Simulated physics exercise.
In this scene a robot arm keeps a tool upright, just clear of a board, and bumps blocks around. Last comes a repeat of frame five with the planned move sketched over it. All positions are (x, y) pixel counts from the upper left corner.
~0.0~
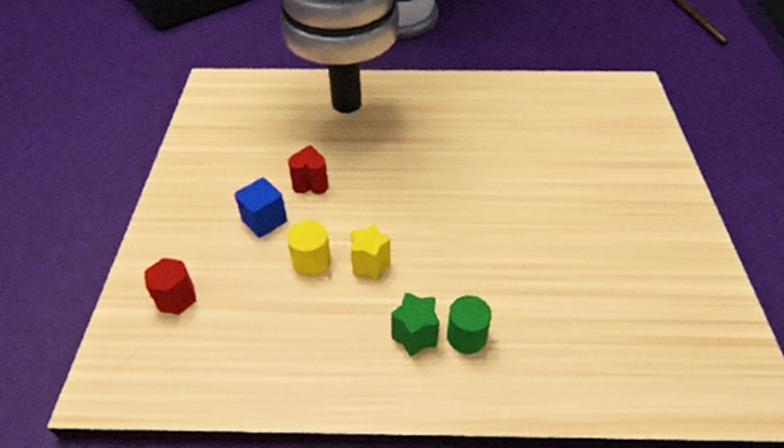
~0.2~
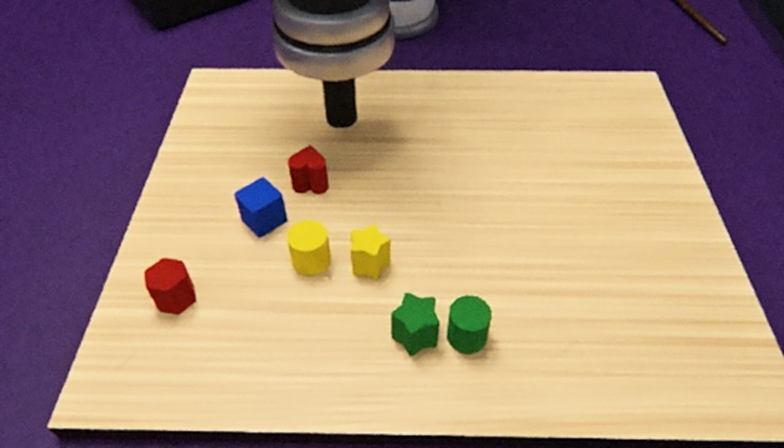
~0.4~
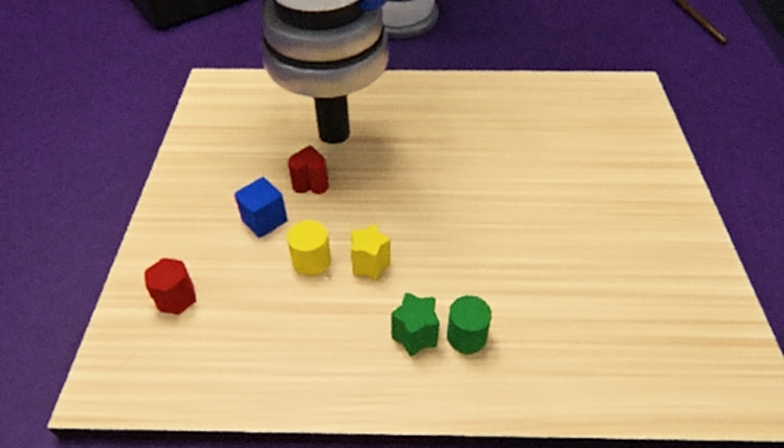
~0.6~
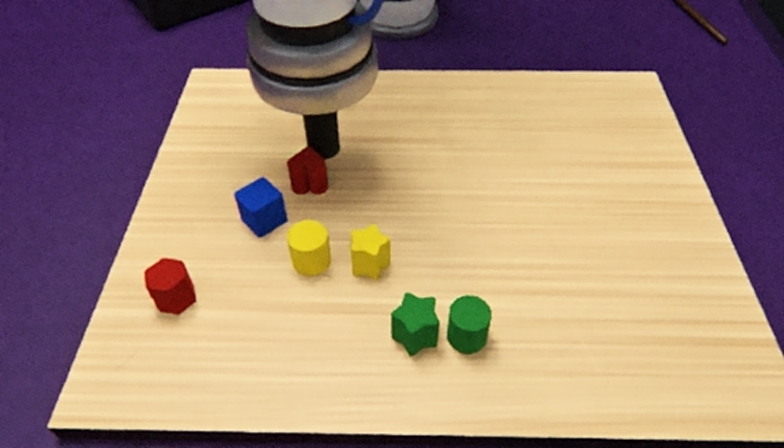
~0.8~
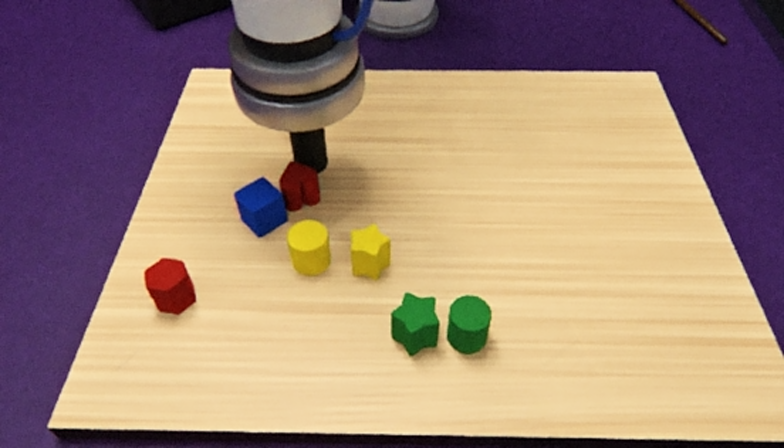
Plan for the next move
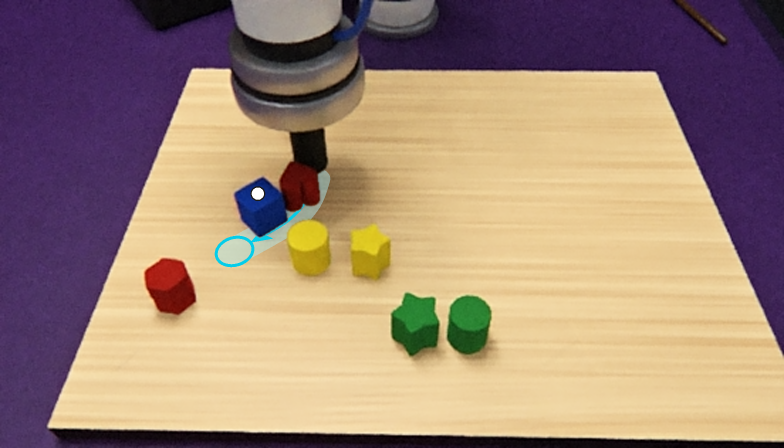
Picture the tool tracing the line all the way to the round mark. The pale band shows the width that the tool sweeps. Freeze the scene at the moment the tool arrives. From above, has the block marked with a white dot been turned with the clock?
Yes
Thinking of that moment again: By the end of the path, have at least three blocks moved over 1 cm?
It seems not.
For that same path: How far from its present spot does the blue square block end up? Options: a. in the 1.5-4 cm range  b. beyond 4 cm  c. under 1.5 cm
The correct letter is b.
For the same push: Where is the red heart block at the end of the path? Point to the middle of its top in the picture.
My prediction: (258, 239).
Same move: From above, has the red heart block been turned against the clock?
Short answer: Yes.
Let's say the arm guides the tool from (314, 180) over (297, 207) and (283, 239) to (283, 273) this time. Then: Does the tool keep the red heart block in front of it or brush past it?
It is driven along in front.
Path on the board, from (314, 180) by way of (301, 207) and (272, 231) to (235, 251); the dot is on the blue square block.
The first path, step by step. One third of the way, tool (298, 192); blue square block (250, 203), turned 45° clockwise; red heart block (284, 205).
Two thirds of the way, tool (267, 216); blue square block (221, 217), turned 60° clockwise; red heart block (264, 232), turned 45° anticlockwise.
At the end, tool (230, 236); blue square block (180, 231), turned 80° clockwise; red heart block (258, 239), turned 60° anticlockwise; yellow round block in place.
